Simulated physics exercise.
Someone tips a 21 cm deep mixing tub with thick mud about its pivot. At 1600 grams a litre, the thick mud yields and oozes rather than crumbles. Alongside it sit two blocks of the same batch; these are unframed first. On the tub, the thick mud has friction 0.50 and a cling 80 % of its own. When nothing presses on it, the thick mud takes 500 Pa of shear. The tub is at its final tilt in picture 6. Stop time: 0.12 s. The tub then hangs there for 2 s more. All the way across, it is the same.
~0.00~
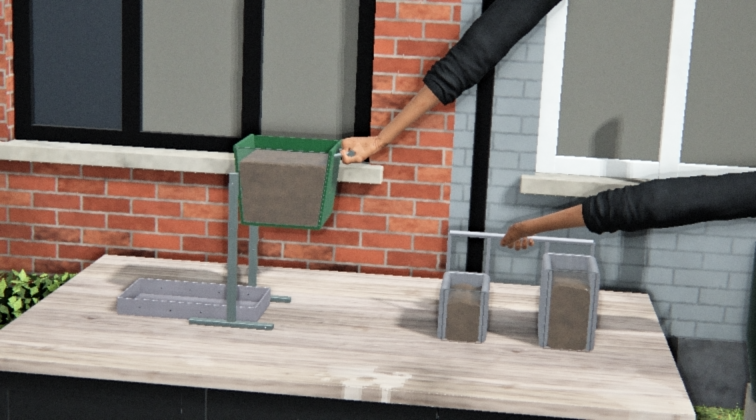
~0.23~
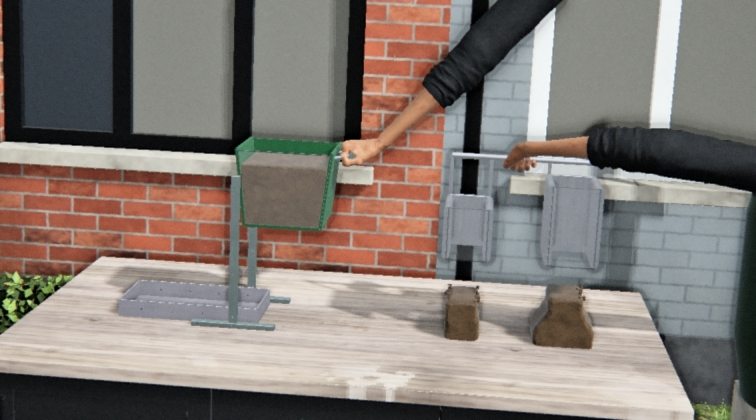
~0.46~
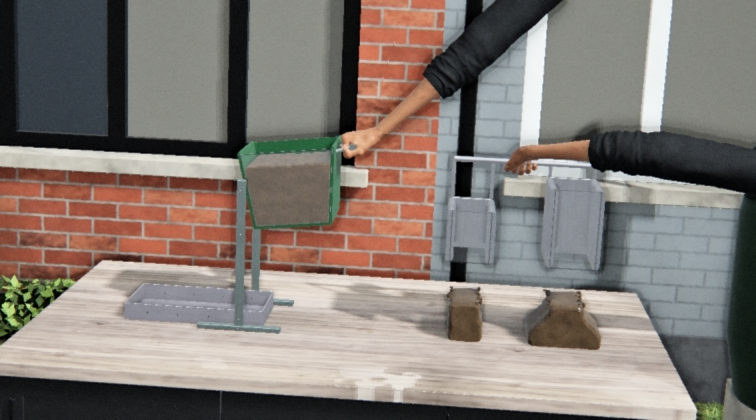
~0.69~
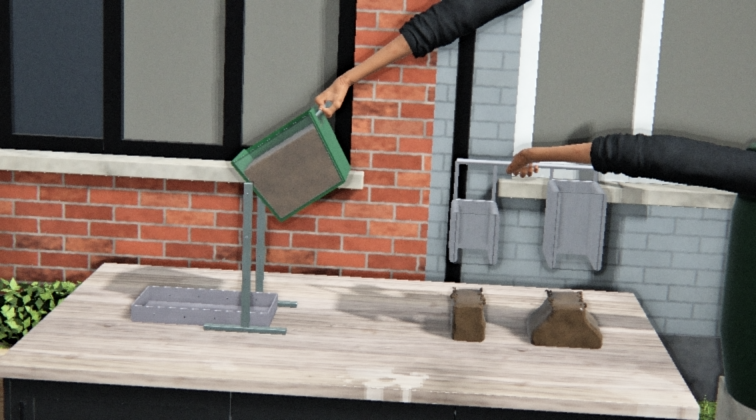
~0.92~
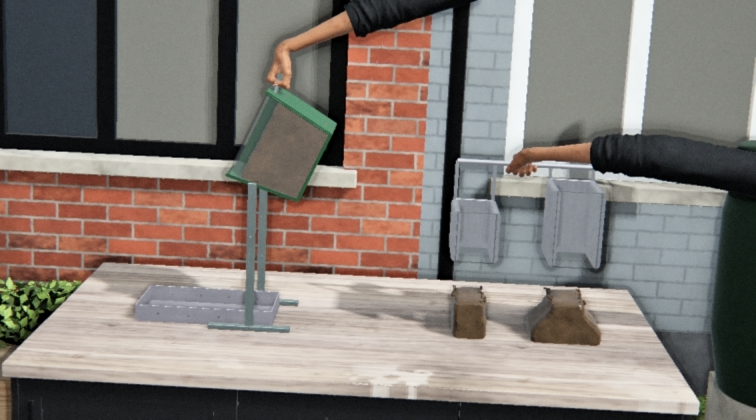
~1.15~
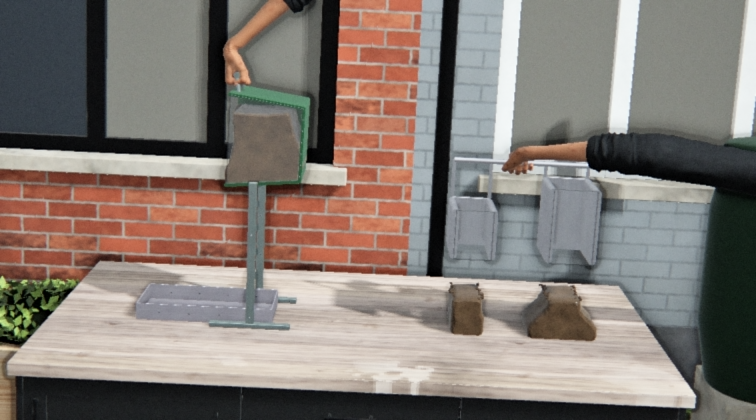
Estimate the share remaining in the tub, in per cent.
I would say roughly 39 per cent remains in the tub.
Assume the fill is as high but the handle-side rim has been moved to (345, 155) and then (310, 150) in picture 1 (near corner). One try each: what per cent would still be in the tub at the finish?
First try about 30 per cent, second around 55 per cent.
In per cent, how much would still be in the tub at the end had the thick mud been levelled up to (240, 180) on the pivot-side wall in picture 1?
About 65 per cent.
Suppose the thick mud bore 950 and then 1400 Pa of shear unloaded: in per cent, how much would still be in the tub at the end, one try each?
First try roughly 65 per cent, second try roughly 100 per cent.
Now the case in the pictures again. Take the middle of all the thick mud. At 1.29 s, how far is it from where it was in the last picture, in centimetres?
Around 6 cm.
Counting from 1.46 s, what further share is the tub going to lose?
Share of load from then on: Approx. 9 %.
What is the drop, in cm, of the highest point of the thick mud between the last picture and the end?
About 12 cm.
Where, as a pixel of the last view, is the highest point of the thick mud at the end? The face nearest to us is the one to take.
Roughly at pixel (271, 154).
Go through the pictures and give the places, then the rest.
Handle-side rim at (329, 152), tilt 0 degrees; crest of the thick mud at (321, 166); block heights 12 cm, 19 cm (left to right), in the first frame.
Handle-side rim at (330, 155), tilt 0 degrees; crest of the thick mud at (322, 169); block heights 12 cm, 14 cm (left to right), in the second frame.
Handle-side rim at (331, 148), tilt 7 degrees; crest of the thick mud at (324, 163); block heights 12 cm, 12 cm (left to right), in the third frame.
Handle-side rim at (308, 114), tilt 35 degrees; crest of the thick mud at (311, 130); block heights 12 cm, 12 cm (left to right), in the fourth frame.
Handle-side rim at (266, 95), tilt 66 degrees; crest of the thick mud at (281, 106); block heights 12 cm, 12 cm (left to right), in the fifth frame.
Handle-side rim at (229, 96), tilt 89 degrees; crest of the thick mud at (285, 114); block heights 12 cm, 12 cm (left to right), in the sixth frame.
After 1.29 s, the tub is at 89 degrees and holds 75 %.
After 1.46 s, the tub is at 89 degrees and holds 48 %.
After 1.63 s, the tub is at 89 degrees and holds 39 %.
After 1.80 s, the tub is at 89 degrees and holds 39 %.
After 3.15 s, the tub is at 89 degrees and holds 39 %.
